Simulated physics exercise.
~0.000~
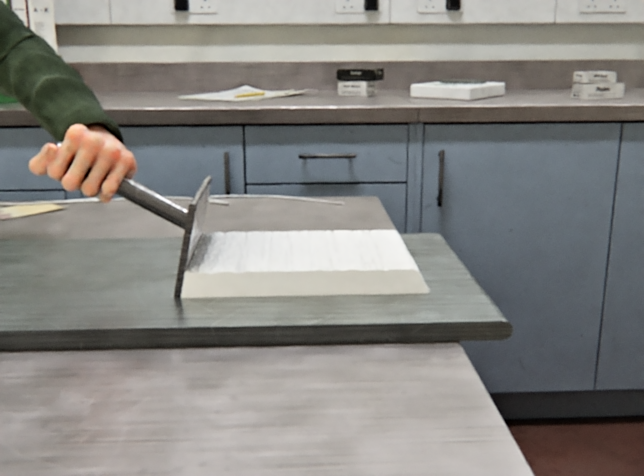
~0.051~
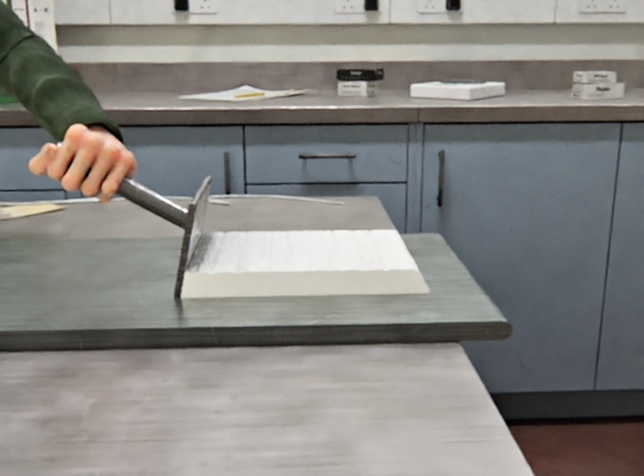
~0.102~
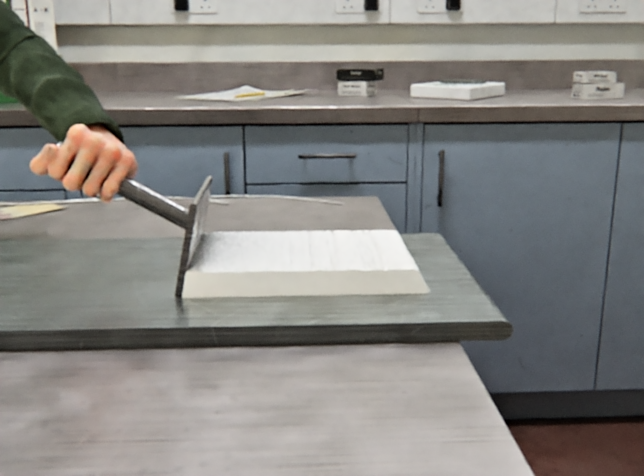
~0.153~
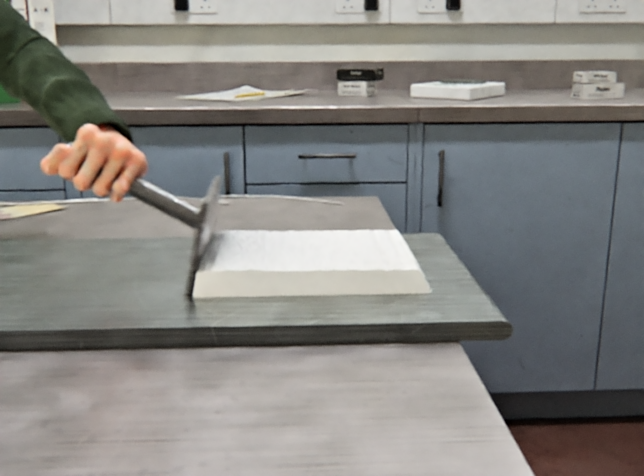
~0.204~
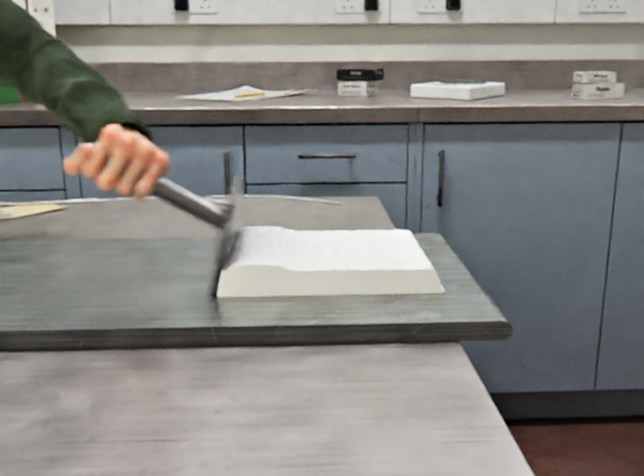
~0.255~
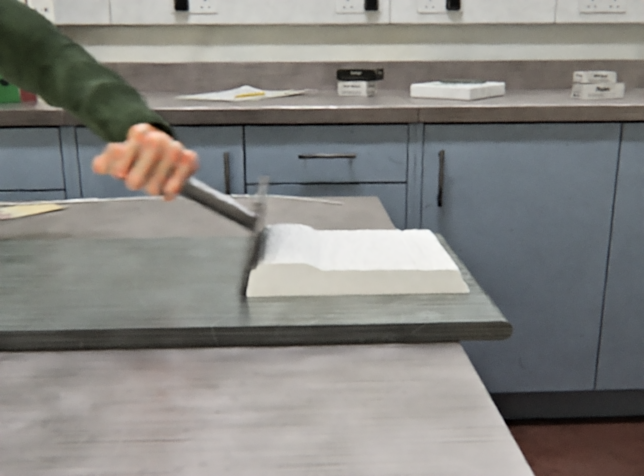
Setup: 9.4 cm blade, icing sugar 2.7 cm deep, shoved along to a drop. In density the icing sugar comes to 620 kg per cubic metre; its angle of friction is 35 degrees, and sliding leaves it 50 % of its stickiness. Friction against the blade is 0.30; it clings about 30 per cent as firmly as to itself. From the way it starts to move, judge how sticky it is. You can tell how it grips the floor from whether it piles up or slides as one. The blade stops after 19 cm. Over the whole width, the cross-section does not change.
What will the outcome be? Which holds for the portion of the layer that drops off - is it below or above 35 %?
Of the two, above.
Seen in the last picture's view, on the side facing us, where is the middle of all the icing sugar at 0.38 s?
Roughly at (423, 281).
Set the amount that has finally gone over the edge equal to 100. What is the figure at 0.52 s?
Value noted: About 50 per cent.
After 0.38 s, 0 % has gone over the edge.
After 0.52 s, 23 % has gone over the edge.
After 0.66 s, 44 % has gone over the edge.
After 0.81 s, 44 % has gone over the edge.
After 1.31 s, at the end, 44 % has gone over the edge.
